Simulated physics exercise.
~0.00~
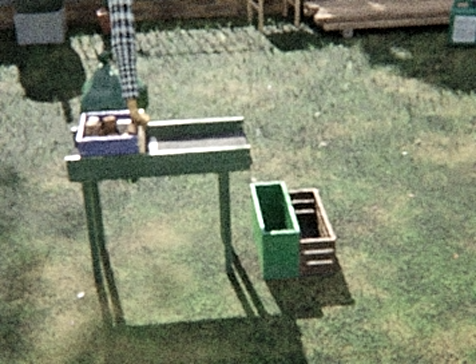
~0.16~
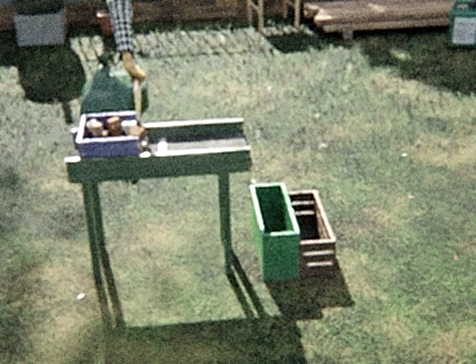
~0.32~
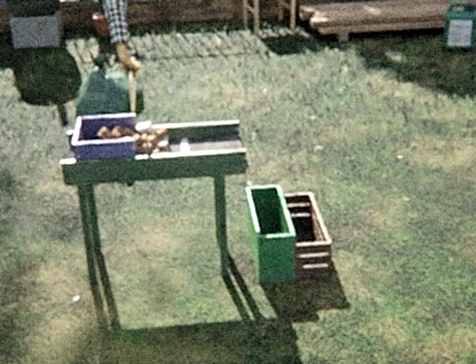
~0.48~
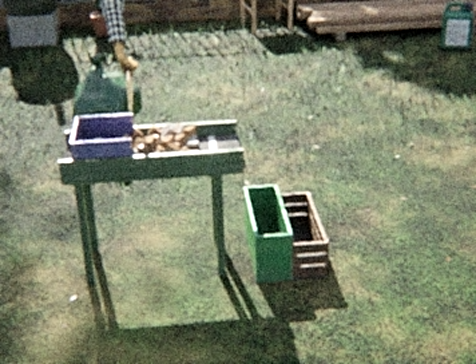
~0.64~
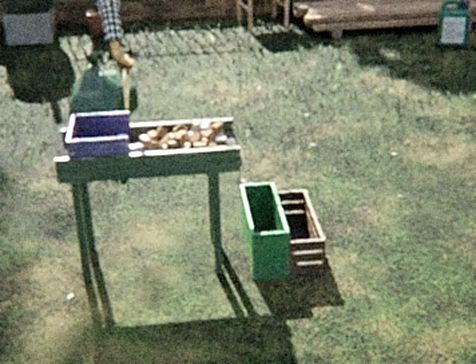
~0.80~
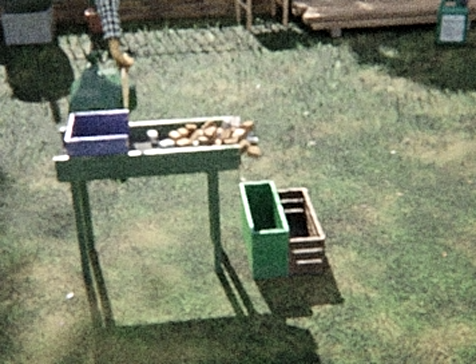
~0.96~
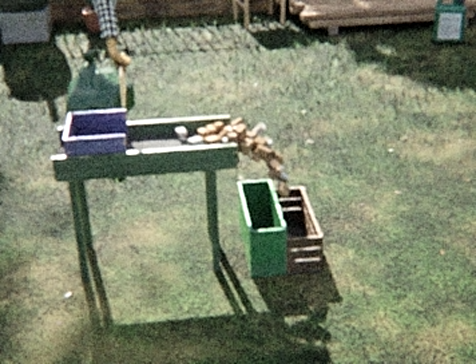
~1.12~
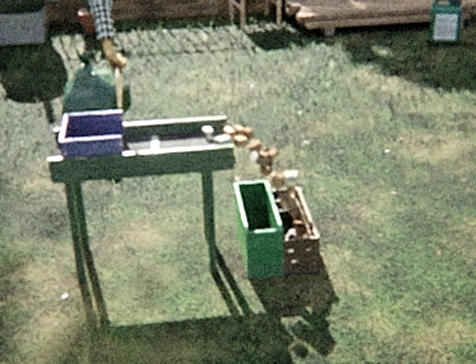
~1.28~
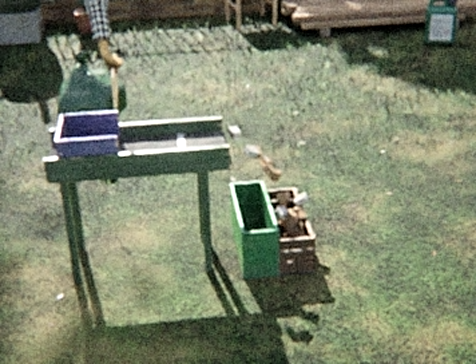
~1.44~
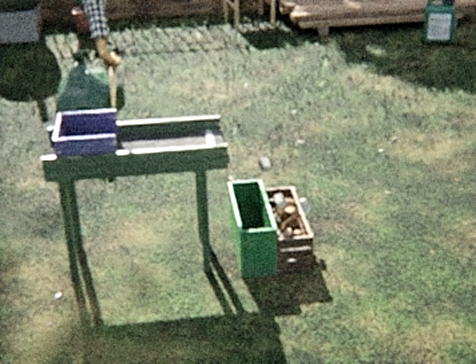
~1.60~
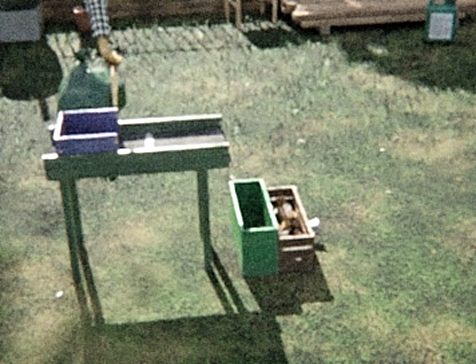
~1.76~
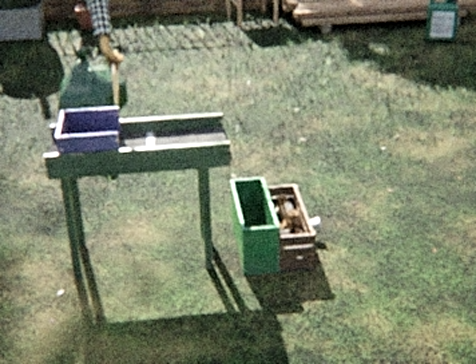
A green table-like conveyor stands on a sunlit lawn, seen from slightly above by a gently swaying camera, with a blue pen of small brown and pale parcels at its left end. To the right, a long green box and a slatted, dark reddish box sit side by side on the grass. A gloved hand in a checked sleeve lifts the gate, and the parcels slide rightward along the belt. They spill off the end in a stream, pass over the green box and drop into the slatted one. Nearly all settle there, while one pale parcel lies on the grass just beyond it.
